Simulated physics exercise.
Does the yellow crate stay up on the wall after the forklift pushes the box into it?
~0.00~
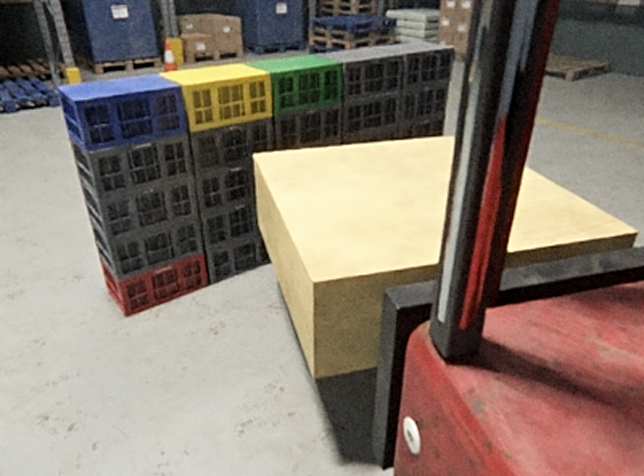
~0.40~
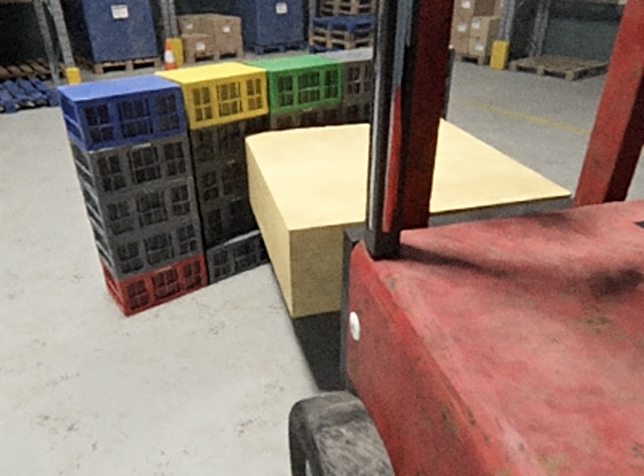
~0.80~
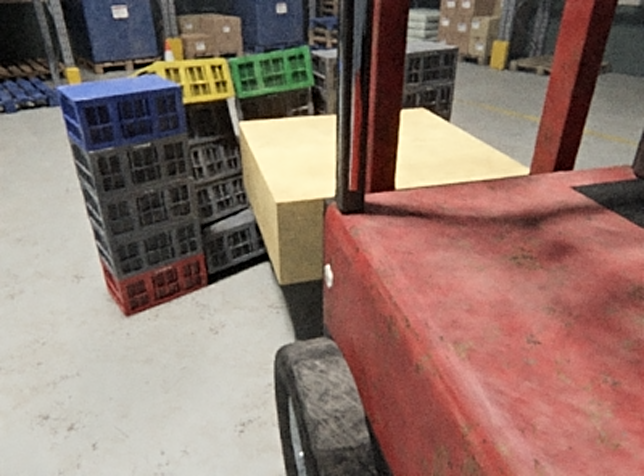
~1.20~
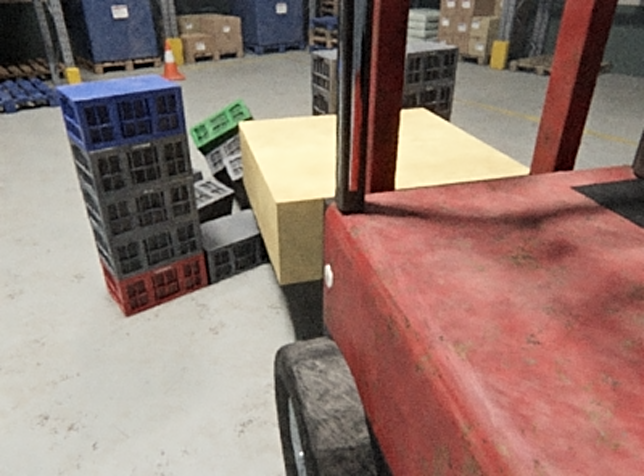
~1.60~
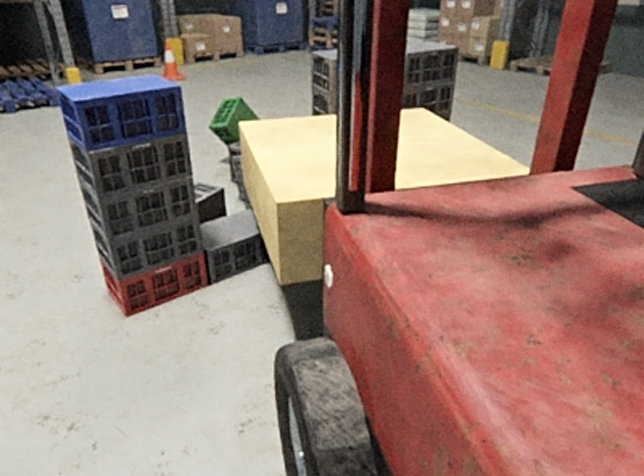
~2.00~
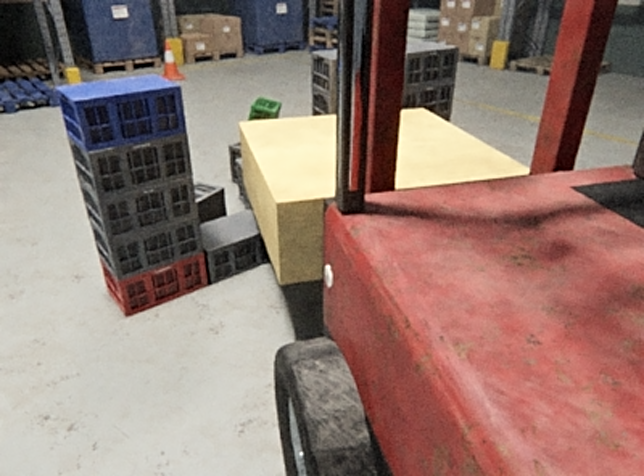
No, the yellow crate tips over and falls from the top of the wall, dropping out of sight.
